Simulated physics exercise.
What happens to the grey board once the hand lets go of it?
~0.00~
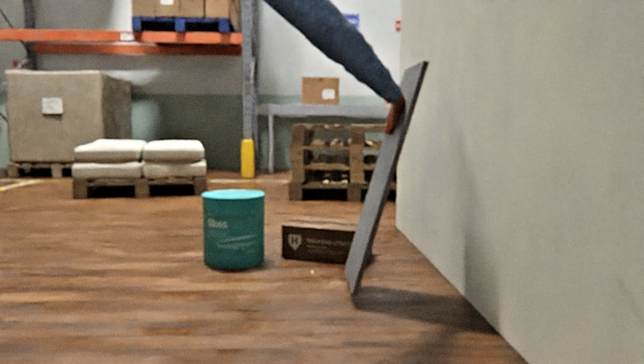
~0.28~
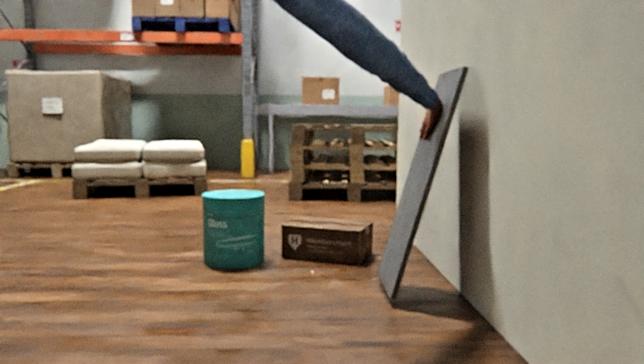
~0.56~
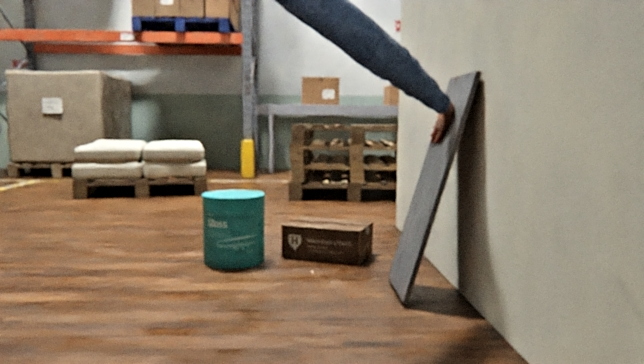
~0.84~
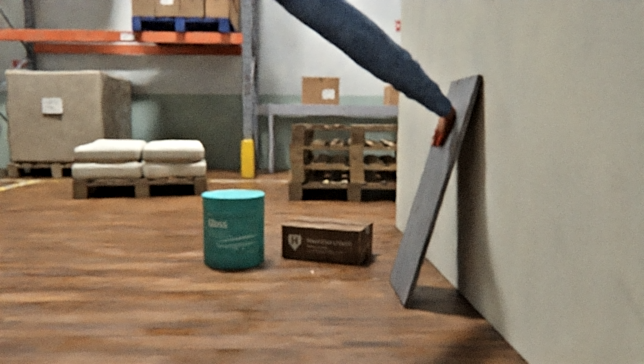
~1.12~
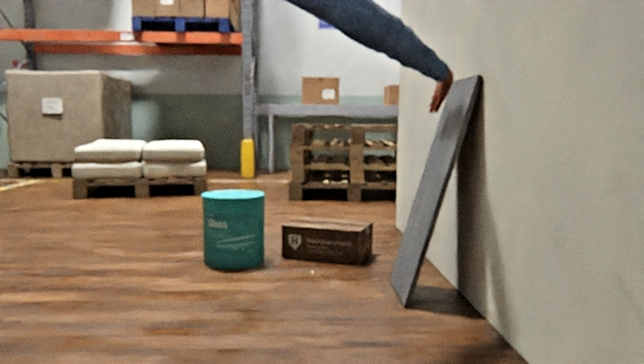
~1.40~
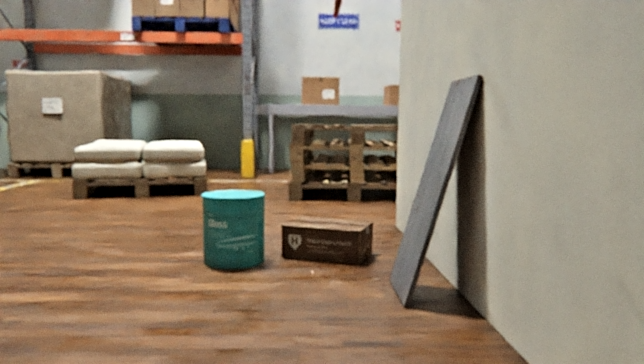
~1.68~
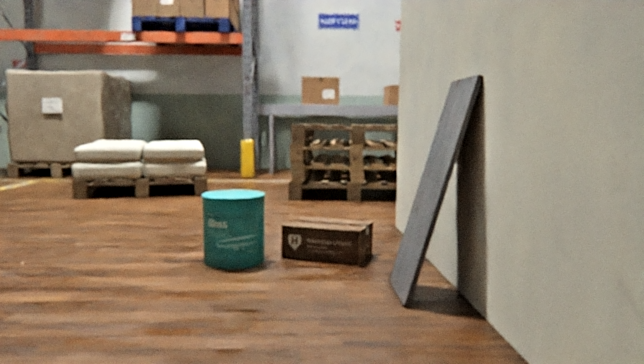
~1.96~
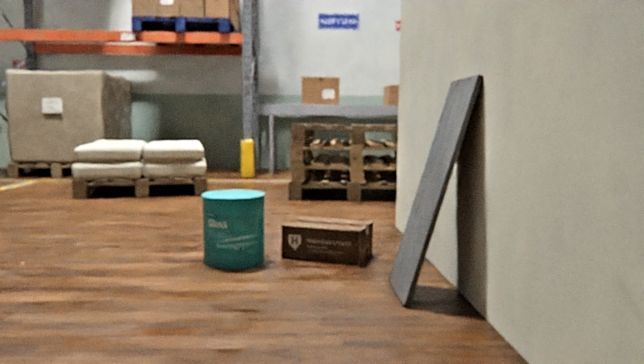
It holds its position, staying at a slant against the pale wall without sliding down.
